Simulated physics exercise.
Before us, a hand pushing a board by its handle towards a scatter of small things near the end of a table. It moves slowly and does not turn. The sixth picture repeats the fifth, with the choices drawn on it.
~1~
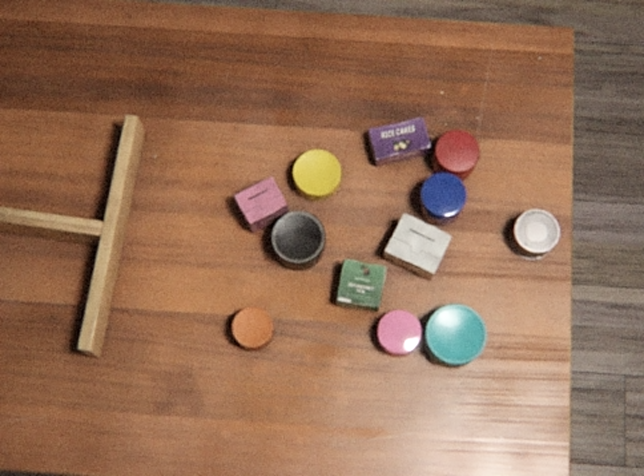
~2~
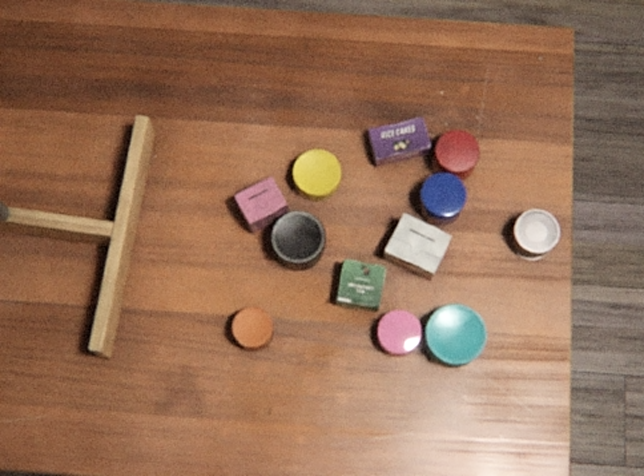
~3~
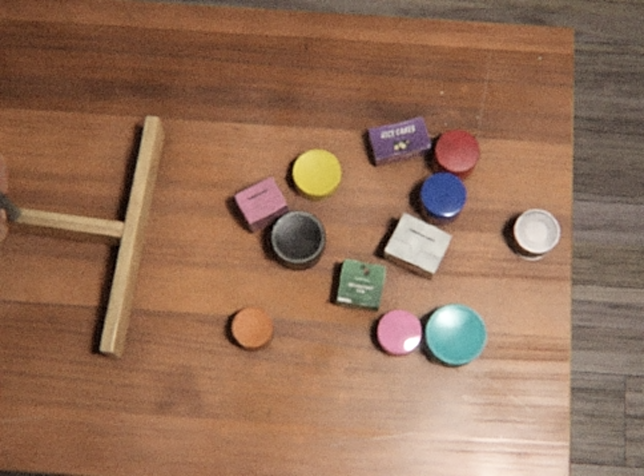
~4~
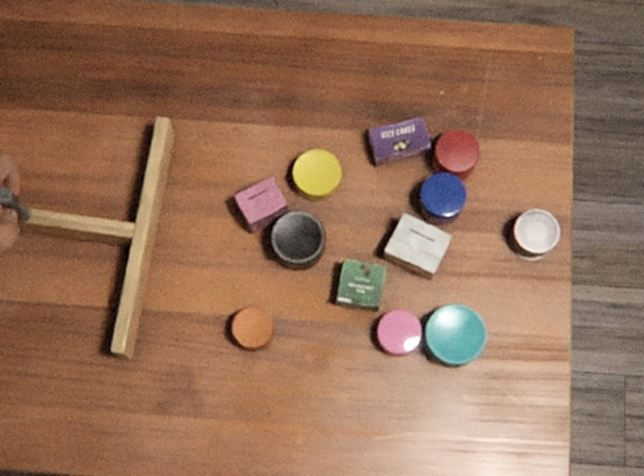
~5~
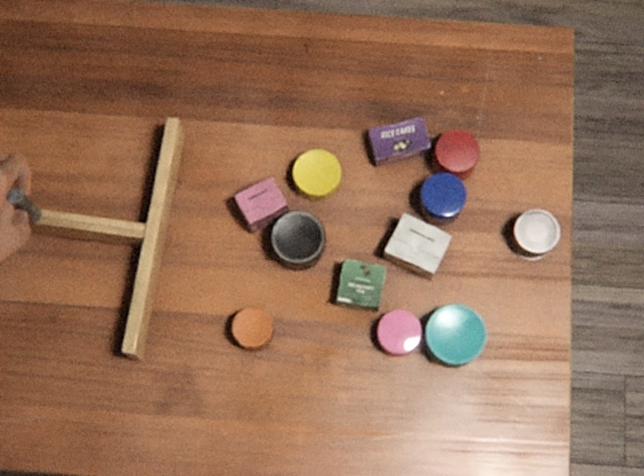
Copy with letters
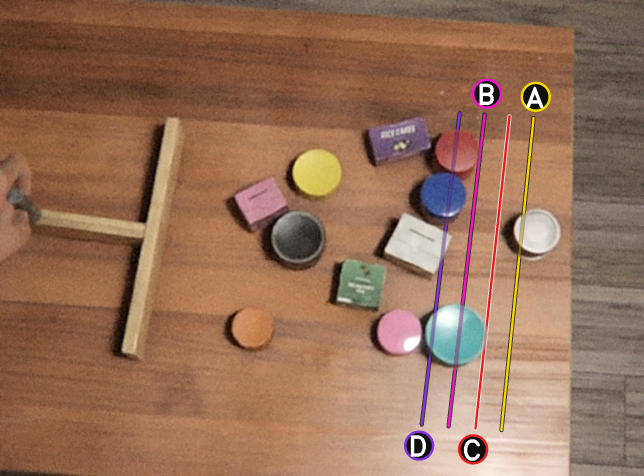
The clip opens on a wooden table with a T-shaped wooden board at the left and a scatter of small colourful tubs and boxes to its right. The board slides slowly rightward without turning, and a hand gripping its handle comes into view at the left edge, while the small items stay still.
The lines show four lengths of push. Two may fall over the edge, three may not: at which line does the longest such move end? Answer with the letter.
Up to line C.
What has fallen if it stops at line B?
The grey tin goes over.
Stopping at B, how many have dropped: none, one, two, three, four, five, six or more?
By then, one.
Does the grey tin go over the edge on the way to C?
Yes.
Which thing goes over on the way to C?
The grey tin goes over.
On the marked copy, A at (518, 268); B at (467, 265); C at (493, 267); D at (441, 263).
With C. Early on, board (275, 240); orange tub (290, 334); yellow tub (342, 167).
Further on, board (398, 248); white box (480, 251); turquoise jar (471, 341).
At the end, board (494, 254); grey tin over the edge; white box (575, 260); one fallen.
As for the rest, A drops four; B is within the limit but short; D is within the limit but short.
